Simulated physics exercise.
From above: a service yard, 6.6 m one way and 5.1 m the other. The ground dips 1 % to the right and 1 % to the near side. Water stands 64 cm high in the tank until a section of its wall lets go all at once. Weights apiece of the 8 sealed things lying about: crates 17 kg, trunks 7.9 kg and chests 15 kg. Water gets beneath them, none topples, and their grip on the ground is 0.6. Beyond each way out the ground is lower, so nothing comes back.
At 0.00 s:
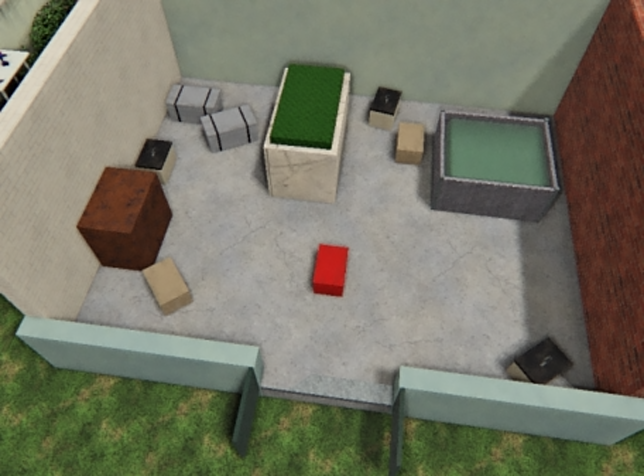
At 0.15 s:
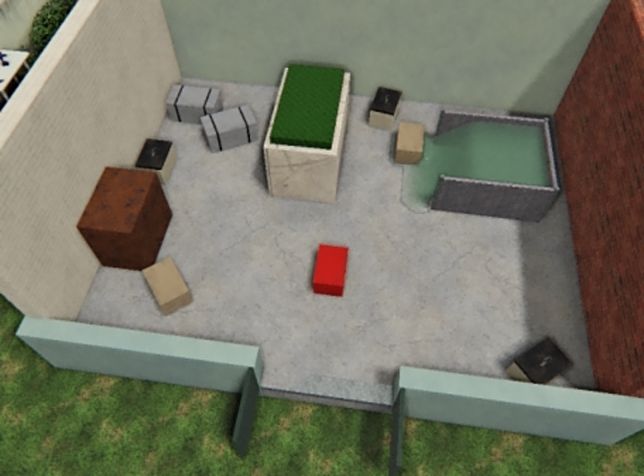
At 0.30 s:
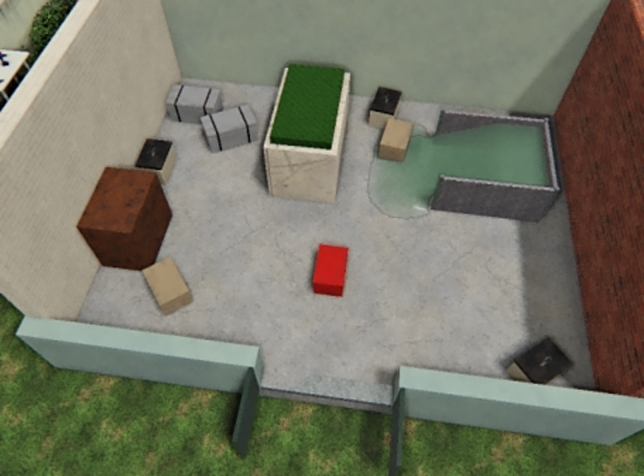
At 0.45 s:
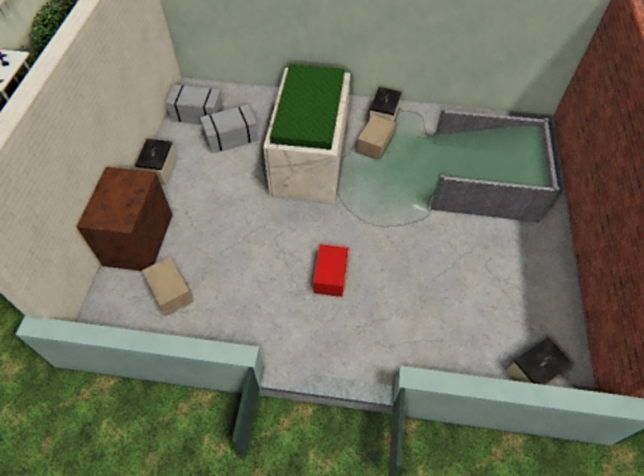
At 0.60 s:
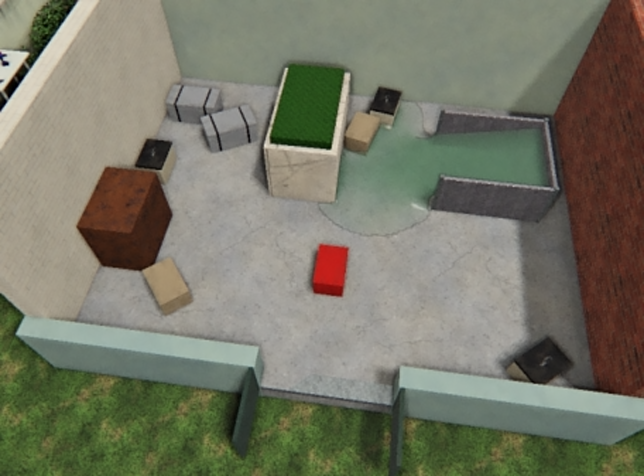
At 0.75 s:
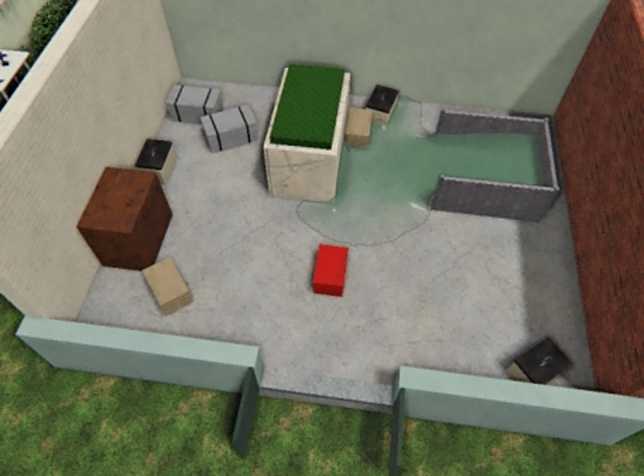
Green water pouring from the open side of a gray tank, spreading across a walled yard and pushing a tan box left against a grass-topped block.
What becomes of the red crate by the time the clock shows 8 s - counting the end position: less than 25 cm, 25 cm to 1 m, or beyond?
Red crate ends far away.
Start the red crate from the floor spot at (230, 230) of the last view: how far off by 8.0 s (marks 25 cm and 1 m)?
It stays put.
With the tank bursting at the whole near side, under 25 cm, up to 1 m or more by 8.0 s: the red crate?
Then the red crate moves a short way.
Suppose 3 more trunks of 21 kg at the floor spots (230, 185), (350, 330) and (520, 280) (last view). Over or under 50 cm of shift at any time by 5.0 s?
In turn: Under, more, short of it.
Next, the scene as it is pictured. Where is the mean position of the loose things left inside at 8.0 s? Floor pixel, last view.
Near (259, 188).
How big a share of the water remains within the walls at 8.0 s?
About 82 per cent.
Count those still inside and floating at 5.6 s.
I count 1.
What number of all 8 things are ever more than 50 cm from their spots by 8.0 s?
5 of them.
After 1.6 s the red crate is near (329, 280), 0.2 m from its start, aground; 0 of 8 are out; 2 afloat.
After 3.6 s the red crate has gone out; 1 of 8 are out; 2 afloat.
After 5.6 s the red crate has gone out; 1 of 8 are out; 1 afloat.
After 8.0 s the red crate has gone out; 1 of 8 are out; 2 afloat.
